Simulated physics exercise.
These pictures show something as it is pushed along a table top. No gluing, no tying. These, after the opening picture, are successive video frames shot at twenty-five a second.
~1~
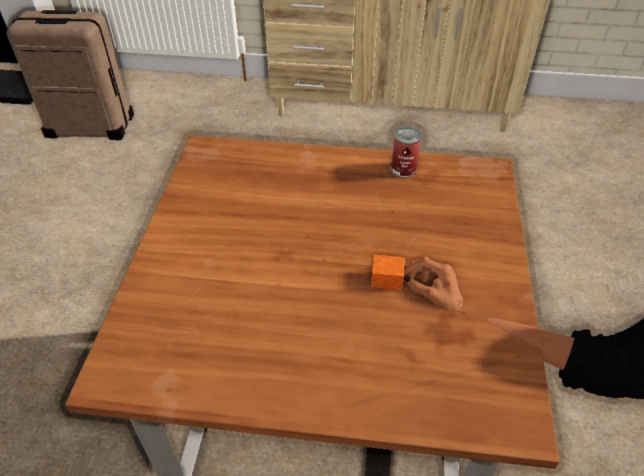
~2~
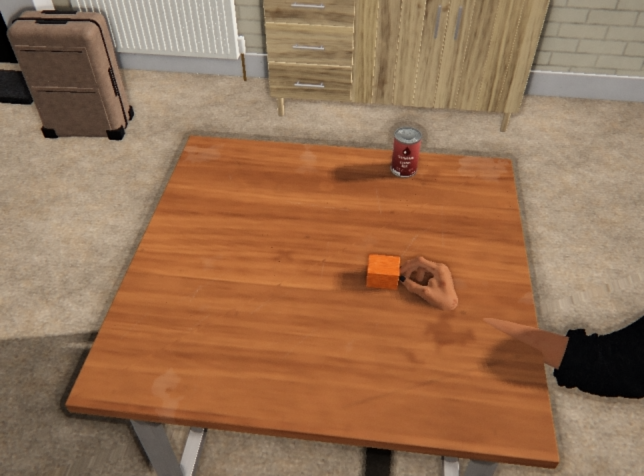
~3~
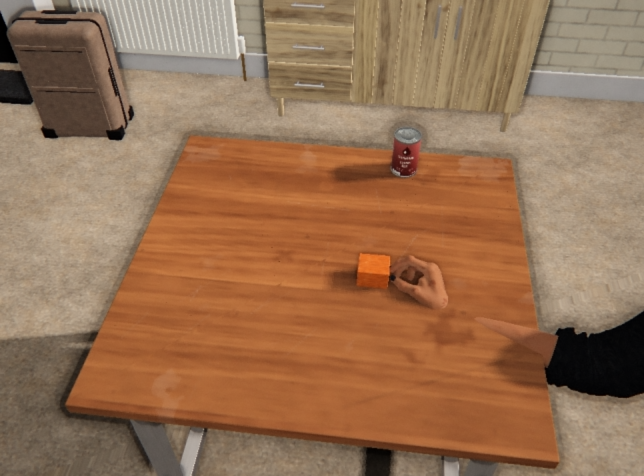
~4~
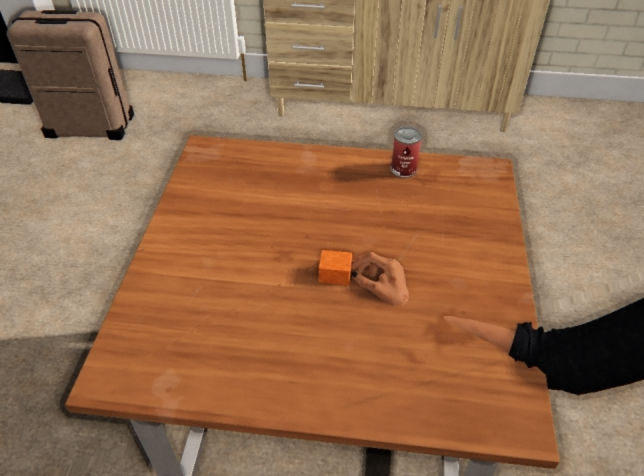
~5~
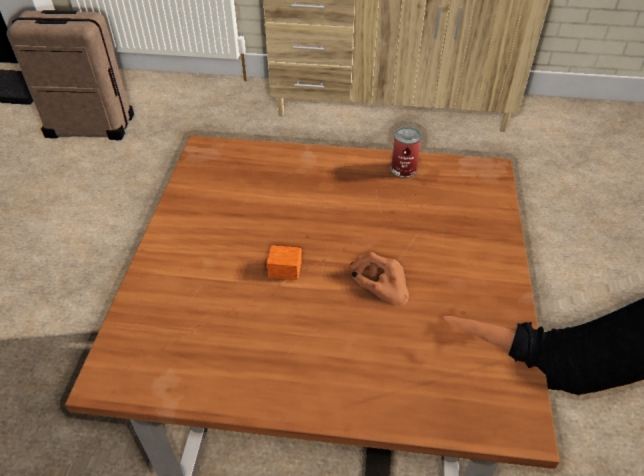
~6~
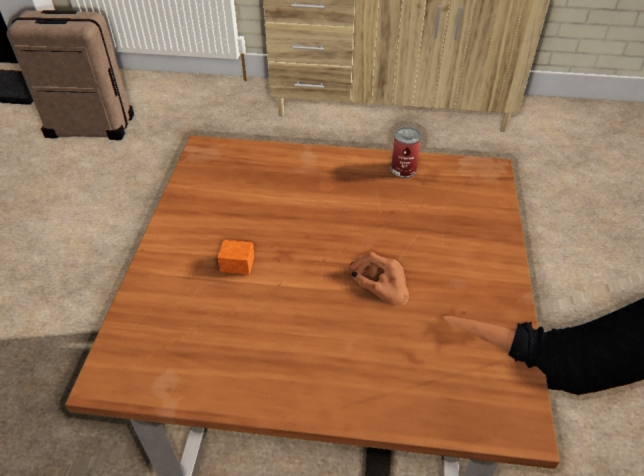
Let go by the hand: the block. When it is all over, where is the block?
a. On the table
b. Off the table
b.
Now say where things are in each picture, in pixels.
Under the hand; orange block (388, 272), in the first picture.
Under the hand; orange block (383, 272), in the second picture.
Under the hand; orange block (373, 271), in the third picture.
Orange block (335, 268), in the fourth picture.
Orange block (284, 263) slid well along, in the fifth picture.
Orange block (237, 257) slid well along, in the sixth picture.
Then, 0.20 s after the last picture, orange block now off the table.
Then, 0.50 s after the last picture, things are still on the move.
By the end, off the table, orange block.
